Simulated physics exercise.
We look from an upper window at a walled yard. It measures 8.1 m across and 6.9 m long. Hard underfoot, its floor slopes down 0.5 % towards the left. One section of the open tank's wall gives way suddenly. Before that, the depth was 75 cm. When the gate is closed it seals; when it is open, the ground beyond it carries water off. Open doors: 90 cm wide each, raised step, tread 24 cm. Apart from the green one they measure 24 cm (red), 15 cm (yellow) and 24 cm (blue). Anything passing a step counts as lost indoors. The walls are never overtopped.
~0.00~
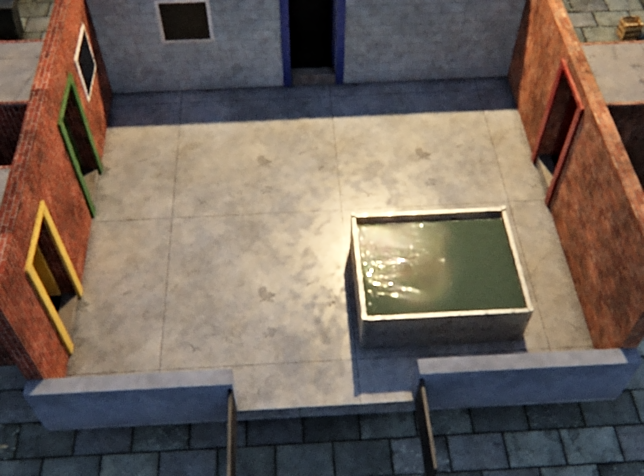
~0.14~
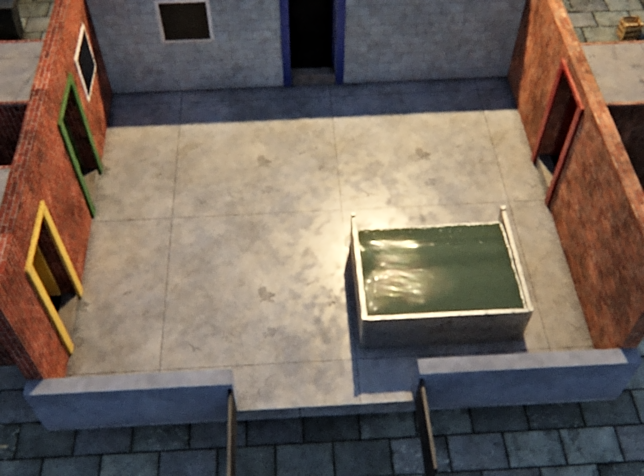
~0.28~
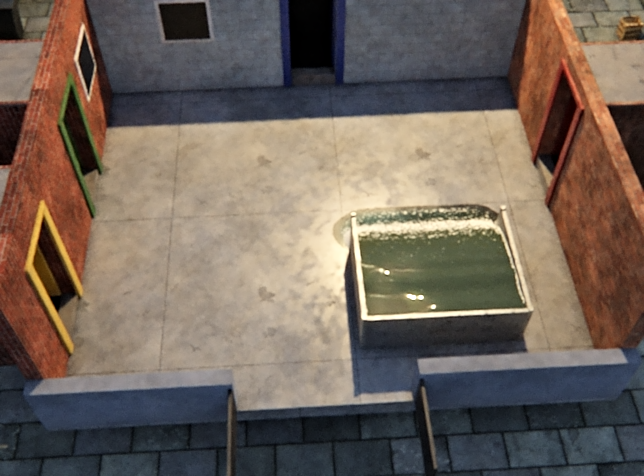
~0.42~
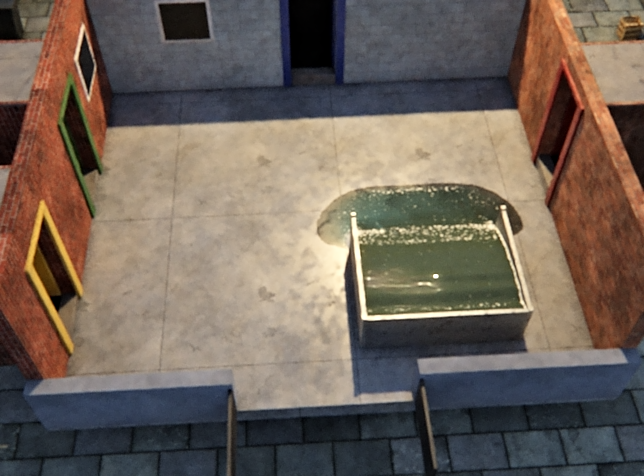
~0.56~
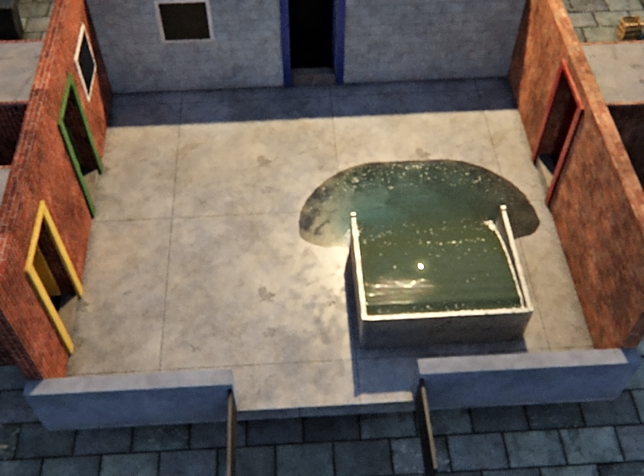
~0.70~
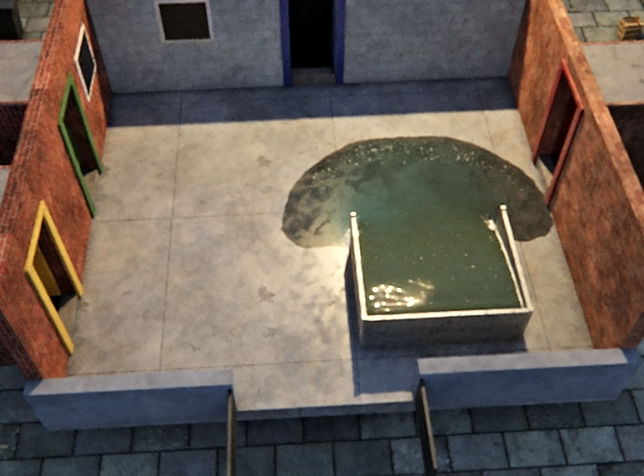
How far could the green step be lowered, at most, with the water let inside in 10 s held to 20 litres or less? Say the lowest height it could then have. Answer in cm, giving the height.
It could then stand at about 10 cm.
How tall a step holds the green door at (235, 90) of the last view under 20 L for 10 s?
Minimum: About 10.5 cm.
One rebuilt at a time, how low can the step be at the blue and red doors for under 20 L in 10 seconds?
About 22 cm at blue and 9.0 cm at red.
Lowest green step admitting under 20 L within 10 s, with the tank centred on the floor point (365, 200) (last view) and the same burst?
Then about 8.5 centimetres at the least.
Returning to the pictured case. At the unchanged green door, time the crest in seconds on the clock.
The level tops out around 7.0 s.
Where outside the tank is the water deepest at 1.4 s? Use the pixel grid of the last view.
At about pixel (387, 83).
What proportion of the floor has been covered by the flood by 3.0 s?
50 %.
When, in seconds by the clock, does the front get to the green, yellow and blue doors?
For green it's 4.0 s, for yellow 5.0 s, and for blue 1.3 s.
After 1.4 s water covers 35 % of the floor, deepest (38 cm) near (387, 83); it has not reached the green door.
After 3.0 s water covers 50 % of the floor, deepest (38 cm) near (504, 120); it has not reached the green door.
After 10.0 s water covers 95 % of the floor, deepest (19 cm) near (64, 394); 10 cm at the green door, 0 litres in over its 17 cm step.
At the green door as built, the water arrived by 4.1 s and peaked near 14 cm at 7.2 s.
With a step of 8.5 cm, 38 litres would have come in within the 10 s; with 11.5 cm, 9 litres. So under 20 litres takes about 10 cm.
